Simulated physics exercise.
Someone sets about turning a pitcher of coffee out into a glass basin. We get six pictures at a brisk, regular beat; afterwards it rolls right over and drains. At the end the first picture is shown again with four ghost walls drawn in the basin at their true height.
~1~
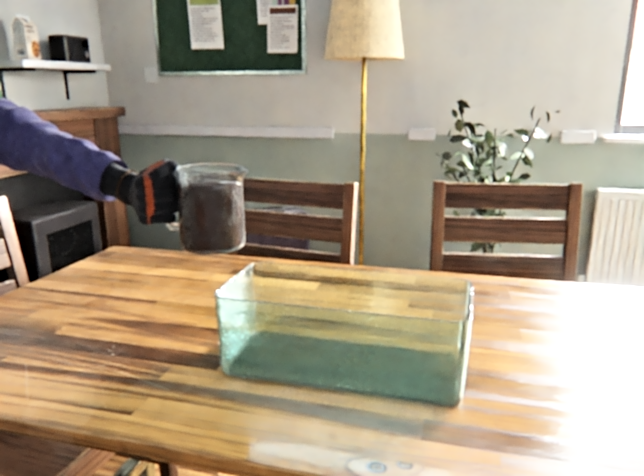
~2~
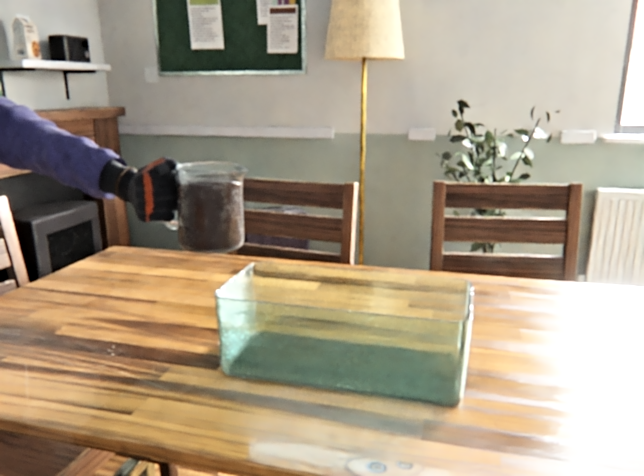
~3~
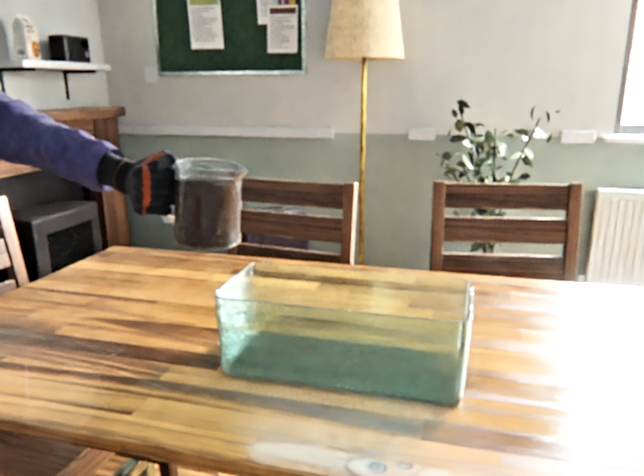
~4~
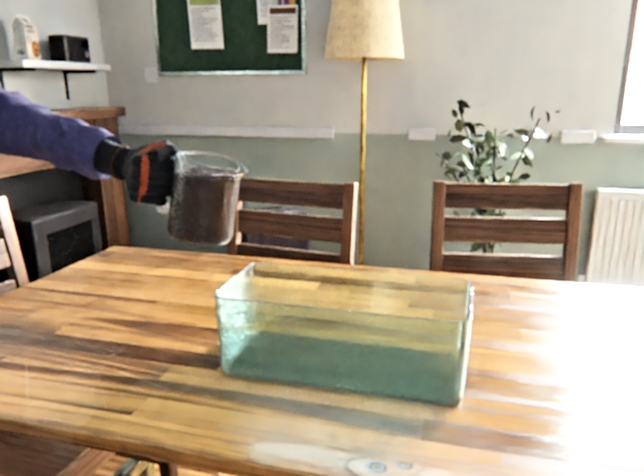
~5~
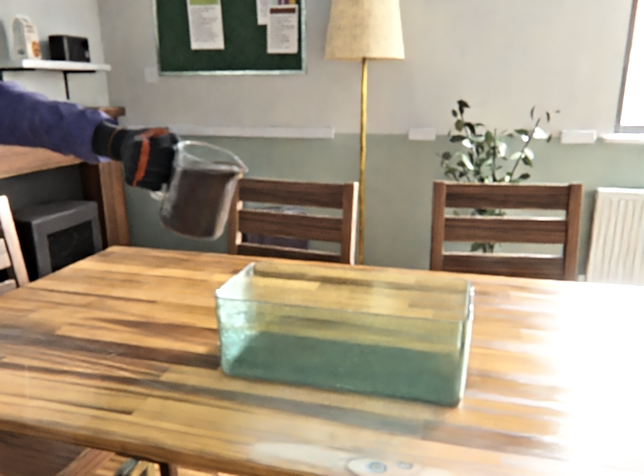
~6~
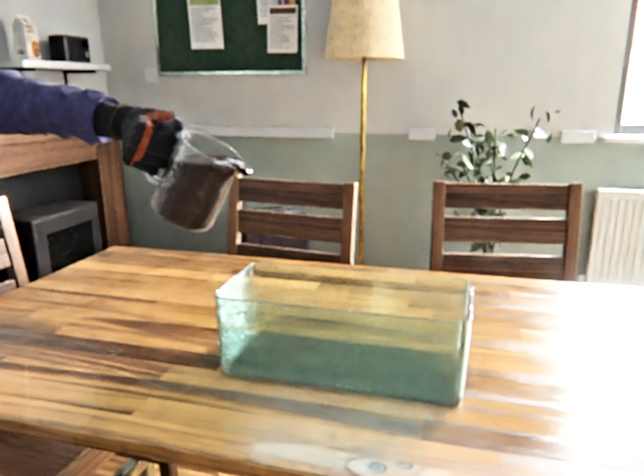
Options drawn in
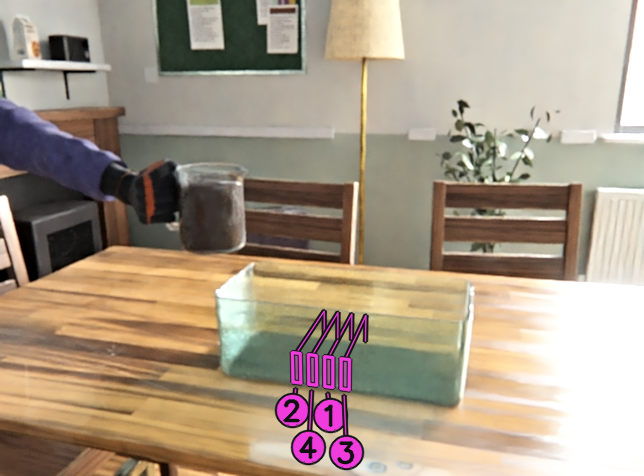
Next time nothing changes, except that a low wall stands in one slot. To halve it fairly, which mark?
The answer is position 4.
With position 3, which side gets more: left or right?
The left side.
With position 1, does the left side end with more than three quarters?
Yes.
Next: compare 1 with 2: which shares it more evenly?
It is 2.
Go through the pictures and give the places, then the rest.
In the first frame, upright, lip at (246, 171); basin from (223, 370) to (463, 403); nothing has left yet.
In the second frame, upright, lip at (246, 171); nothing has left yet.
In the third frame, tipped about 5°, lip at (246, 171); nothing has left yet.
In the fourth frame, tipped about 11°, lip at (246, 171); nothing has left yet.
In the fifth frame, tipped about 20°, lip at (245, 171); nothing has left yet.
In the sixth frame, tipped about 30°, lip at (245, 171); coffee is over the lip, down to (245, 171).
In magenta, 1 at (327, 393); 2 at (295, 388); 3 at (344, 395); 4 at (311, 391).
With 1, about 90 % ends left of the wall and 7 % right of it; 3 % is lost outside.
With 2, about 16 % ends left of the wall and 83 % right of it.
With 3, about 90 % ends left of the wall and 6 % right of it; 4 % is lost outside.
With 4, about 53 % ends left of the wall and 45 % right of it.
